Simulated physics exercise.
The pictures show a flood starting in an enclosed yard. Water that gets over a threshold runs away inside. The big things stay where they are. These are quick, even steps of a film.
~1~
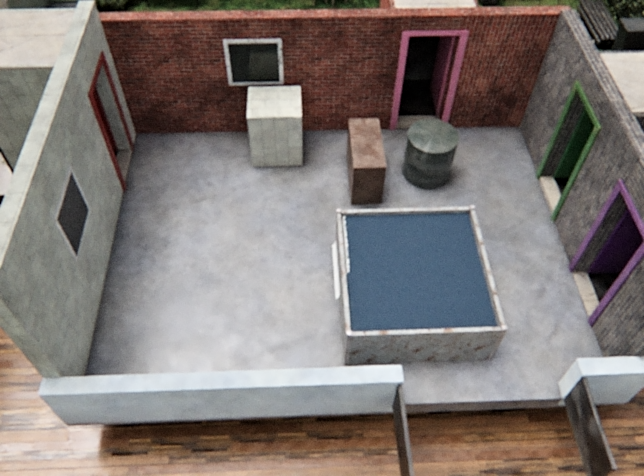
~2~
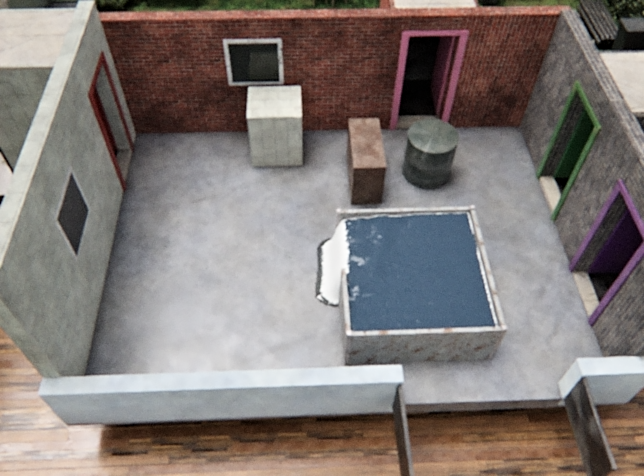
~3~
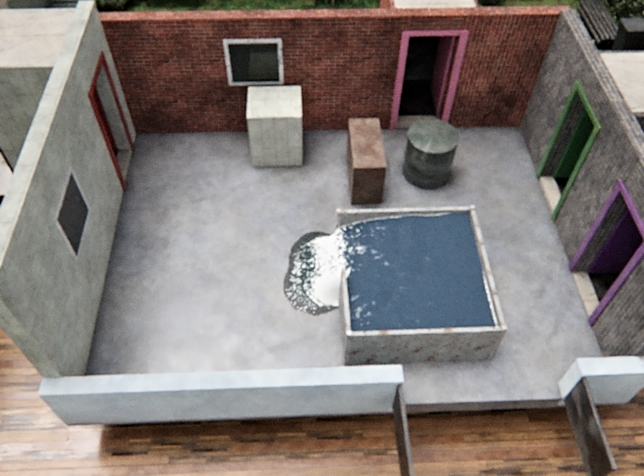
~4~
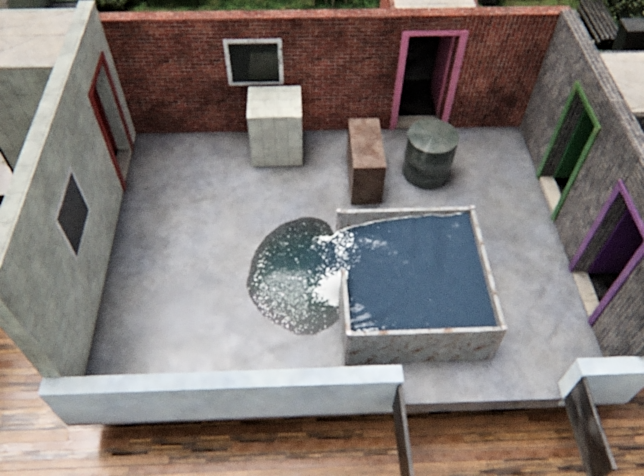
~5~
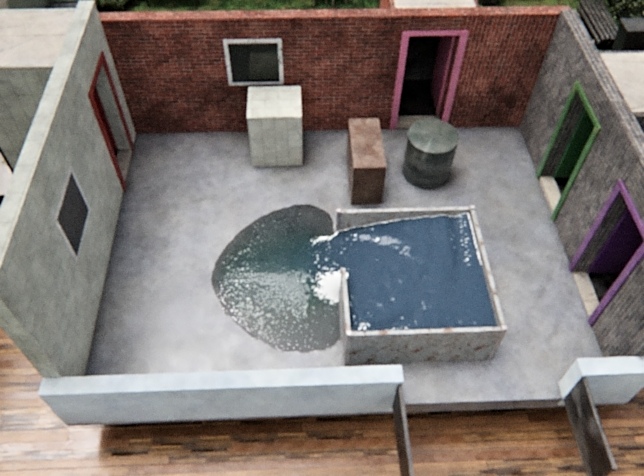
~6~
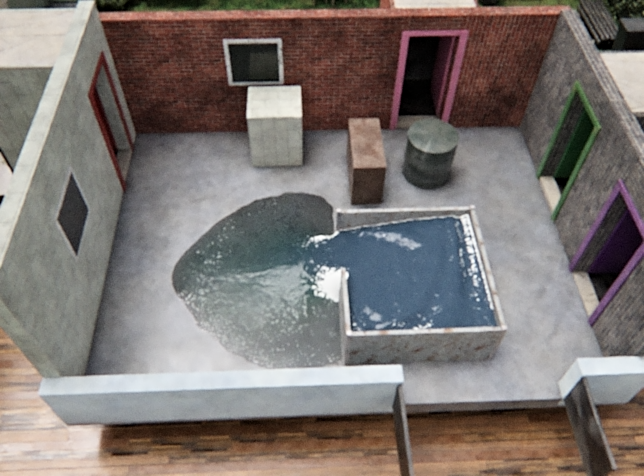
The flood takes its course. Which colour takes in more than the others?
It is the red one.
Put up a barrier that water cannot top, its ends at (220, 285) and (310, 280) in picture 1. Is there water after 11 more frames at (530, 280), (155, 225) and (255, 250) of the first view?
As listed: Not flooded, awash, covered.
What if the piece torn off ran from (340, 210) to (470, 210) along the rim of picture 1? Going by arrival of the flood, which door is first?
The pink door.
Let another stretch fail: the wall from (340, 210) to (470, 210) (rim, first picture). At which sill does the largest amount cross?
Most goes in at the green one.
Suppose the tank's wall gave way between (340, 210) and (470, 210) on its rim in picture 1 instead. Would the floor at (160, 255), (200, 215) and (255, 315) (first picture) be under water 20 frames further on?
In that order: Wet, wet, clear.
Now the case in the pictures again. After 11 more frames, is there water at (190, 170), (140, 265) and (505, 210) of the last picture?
In turn: Awash, awash, not flooded.
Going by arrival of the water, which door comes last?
The one in green.
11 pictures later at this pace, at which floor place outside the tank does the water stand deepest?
I would point to (86, 375).
A moment on, water covers 40 % of the floor; pink door not reached, purple door not reached, green door not reached, red door not reached.
Next, water covers 50 % of the floor; pink door not reached, purple door not reached, green door not reached, red door a trickle in.
Then, water covers 50 % of the floor; pink door not reached, purple door not reached, green door not reached, red door some in.
Later, water covers 65 % of the floor; pink door wet at the sill, nothing in, purple door not reached, green door not reached, red door a lot in.
In the end, water covers 90 % of the floor; pink door wet at the sill, nothing in, purple door wet at the sill, nothing in, green door wet at the sill, nothing in, red door a lot in; the red door has let in the most.
